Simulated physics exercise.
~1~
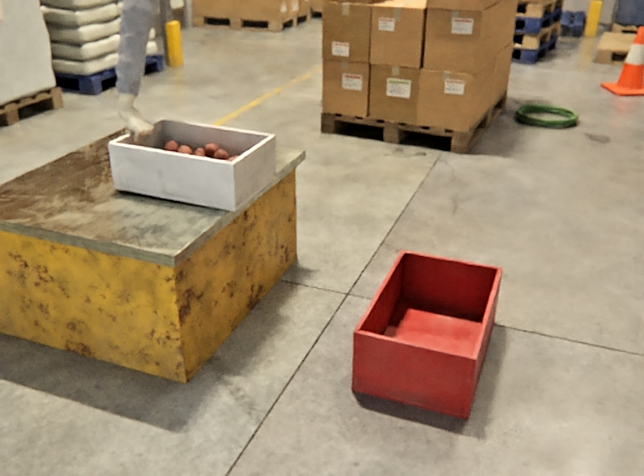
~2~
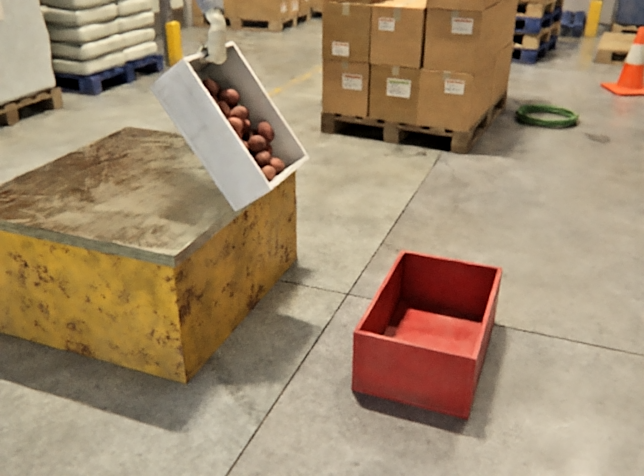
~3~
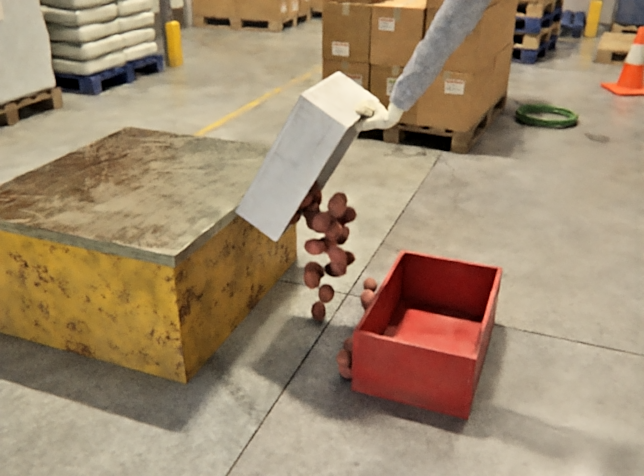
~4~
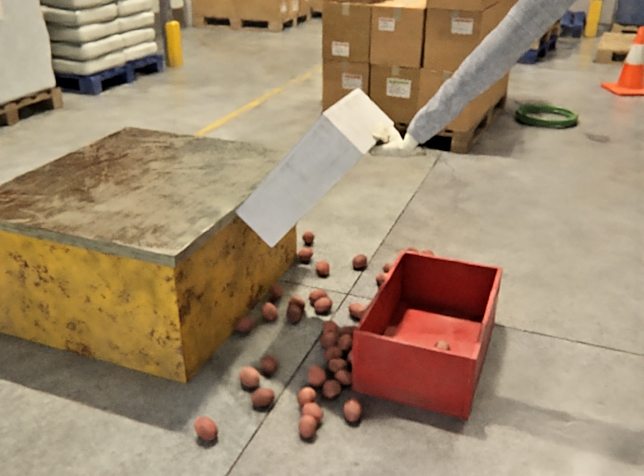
In a warehouse, a gloved hand lifted a white crate of red potatoes off a yellow bench and tipped it steeply toward a red trough, but nearly all of them spilled onto the floor short of it, with just one landing inside.
